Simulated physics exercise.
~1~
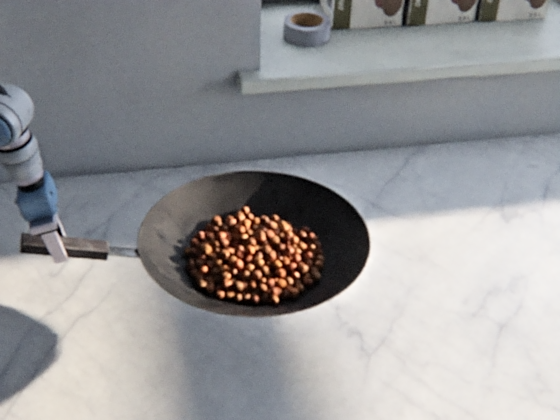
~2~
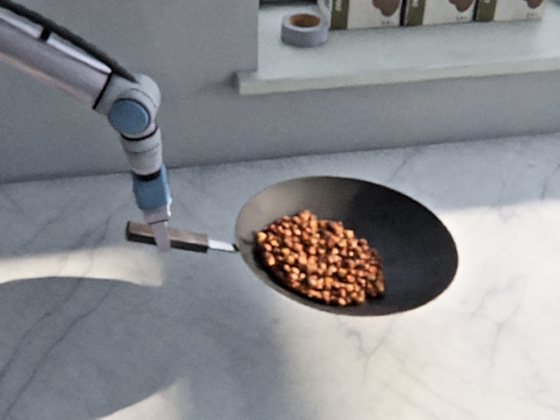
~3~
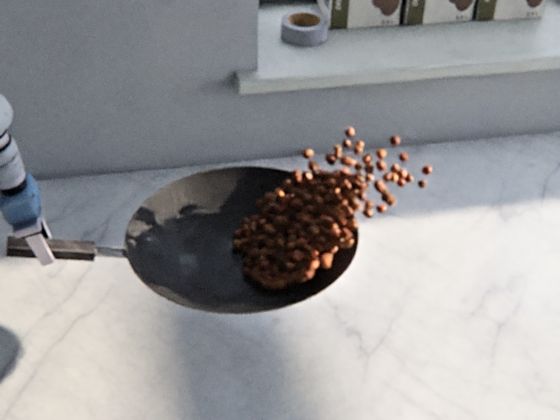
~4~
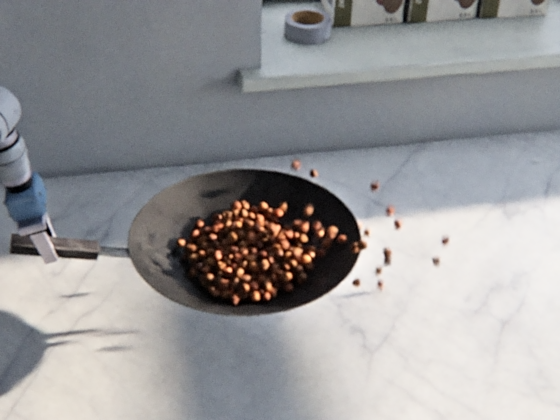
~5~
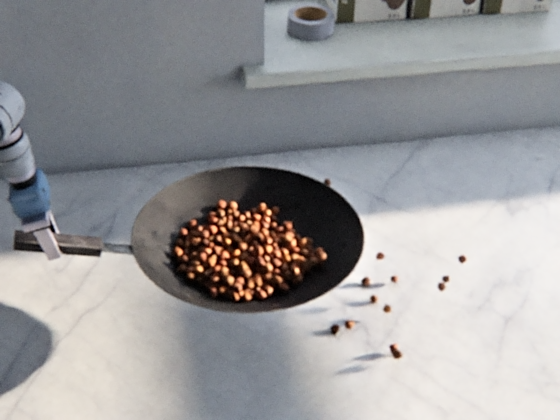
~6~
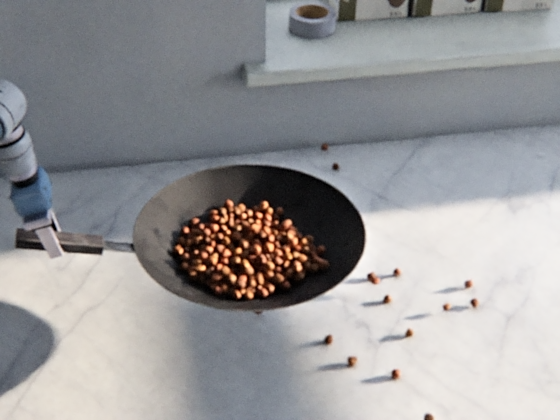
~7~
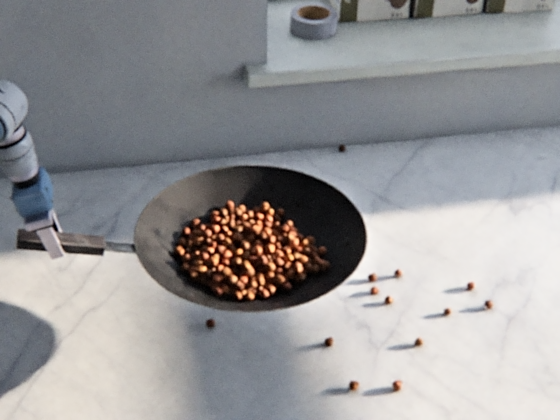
A robot arm jerks a wok of hazelnuts right then left, scattering some onto the counter.
